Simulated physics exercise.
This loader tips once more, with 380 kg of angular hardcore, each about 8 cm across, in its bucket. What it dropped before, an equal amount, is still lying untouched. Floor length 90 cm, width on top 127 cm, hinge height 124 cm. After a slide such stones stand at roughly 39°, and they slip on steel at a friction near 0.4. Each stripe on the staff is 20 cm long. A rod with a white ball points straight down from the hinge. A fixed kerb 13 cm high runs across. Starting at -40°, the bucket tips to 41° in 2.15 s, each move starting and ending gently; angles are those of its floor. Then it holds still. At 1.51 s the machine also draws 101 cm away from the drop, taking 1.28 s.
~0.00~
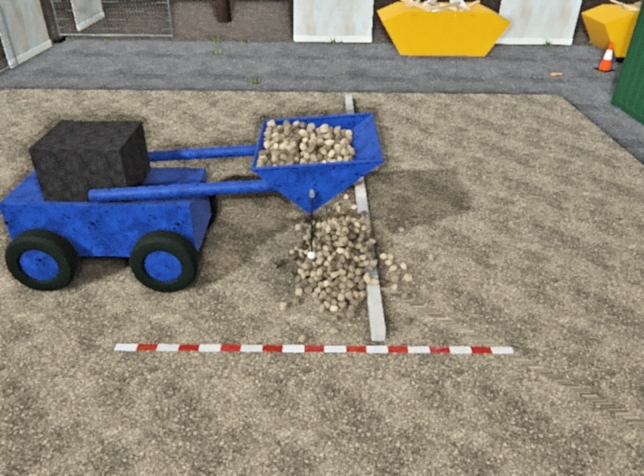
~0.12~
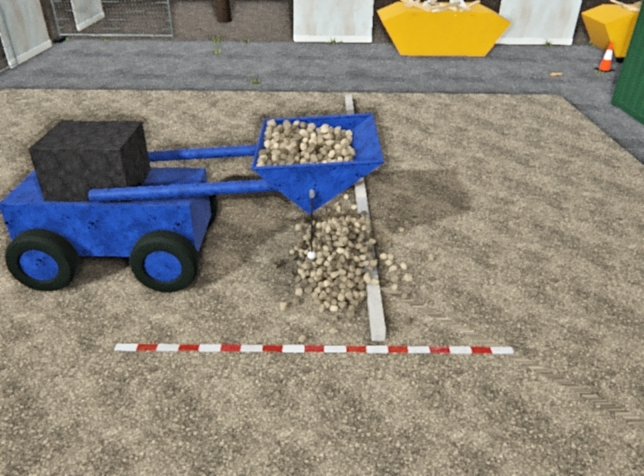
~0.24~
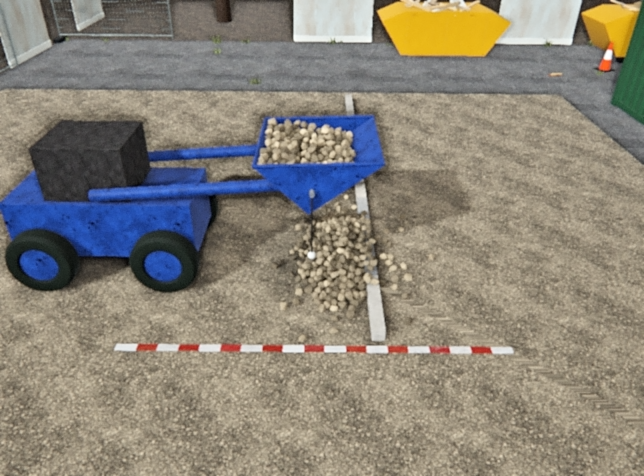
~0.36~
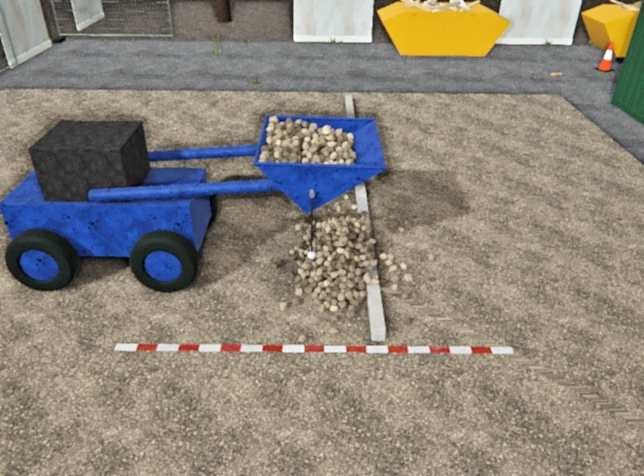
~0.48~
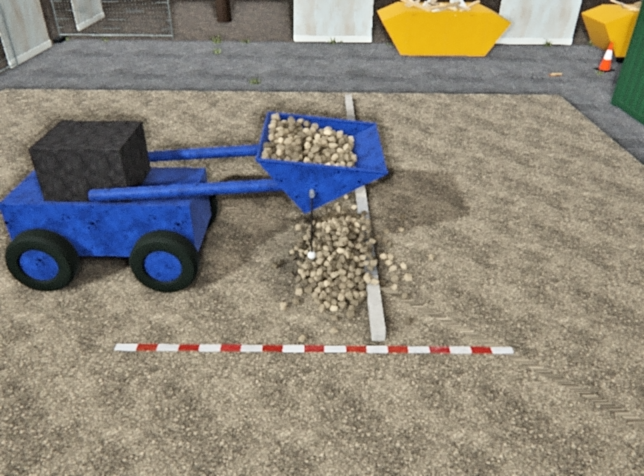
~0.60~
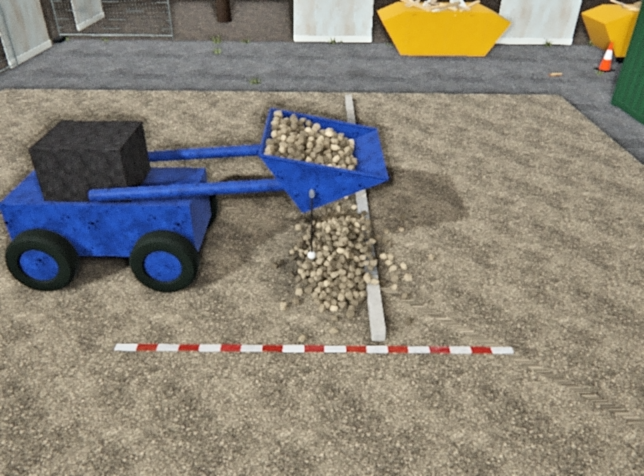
The blue bucket of a small wheeled loader, filled with pale stones, hangs level above a heap of similar stones beside a narrow kerb. It then tilts slowly and slightly, its right side dipping, while the stones inside shift a little and the loader and heap stay still.
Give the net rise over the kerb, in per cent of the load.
Close to 30 parts in a hundred.
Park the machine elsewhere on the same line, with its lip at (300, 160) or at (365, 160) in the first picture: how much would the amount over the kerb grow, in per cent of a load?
About 0 and 15 per cent.
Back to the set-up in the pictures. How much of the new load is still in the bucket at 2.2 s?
About 0 per cent.
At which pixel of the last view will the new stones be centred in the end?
Near (346, 251).
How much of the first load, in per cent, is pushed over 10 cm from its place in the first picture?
Roughly 5 per cent of them.
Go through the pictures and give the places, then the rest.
Lip at (383, 161), floor tilted -40°, highest stones at (295, 132). The earlier load is highest near (340, 233), 31 cm above ground level, 96 % on this side of the kerb, 4 % over the kerb, in the first frame.
The bucket is at -39°, its lip at (384, 162); the top of the load is at (287, 132); the stones move at 0.0 m/s on average, in the second frame.
Lip at (385, 164), floor tilted -37°, highest stones at (282, 130); the stones move at 0.1 m/s on average, in the third frame.
The bucket is at -34°, its lip at (386, 168); the top of the load is at (279, 128); the stones move at 0.1 m/s on average, in the fourth frame.
Lip at (387, 173), floor tilted -30°, highest stones at (279, 126); the stones move at 0.2 m/s on average, in the fifth frame.
The bucket is at -25°, its lip at (388, 179); the top of the load is at (279, 123); the stones move at 0.2 m/s on average, in the sixth frame.
After 1.6 s the floor is at 28°; in per cent of one load, 100 in the bucket, 97 on this side of the kerb, 4 over the kerb; the foremost stones are at (406, 261).
After 2.2 s the floor is at 41°; in per cent of one load, 2 in the bucket, 171 on this side of the kerb, 27 over the kerb; the foremost stones are at (425, 251).
After 3.2 s the floor is at 41°; in per cent of one load, 0 in the bucket, 166 on this side of the kerb, 34 over the kerb; the foremost stones are at (456, 257).
After 6.0 s the floor is at 41°; in per cent of one load, 0 in the bucket, 166 on this side of the kerb, 34 over the kerb; the foremost stones are at (456, 257). Net gain over the kerb, 30.
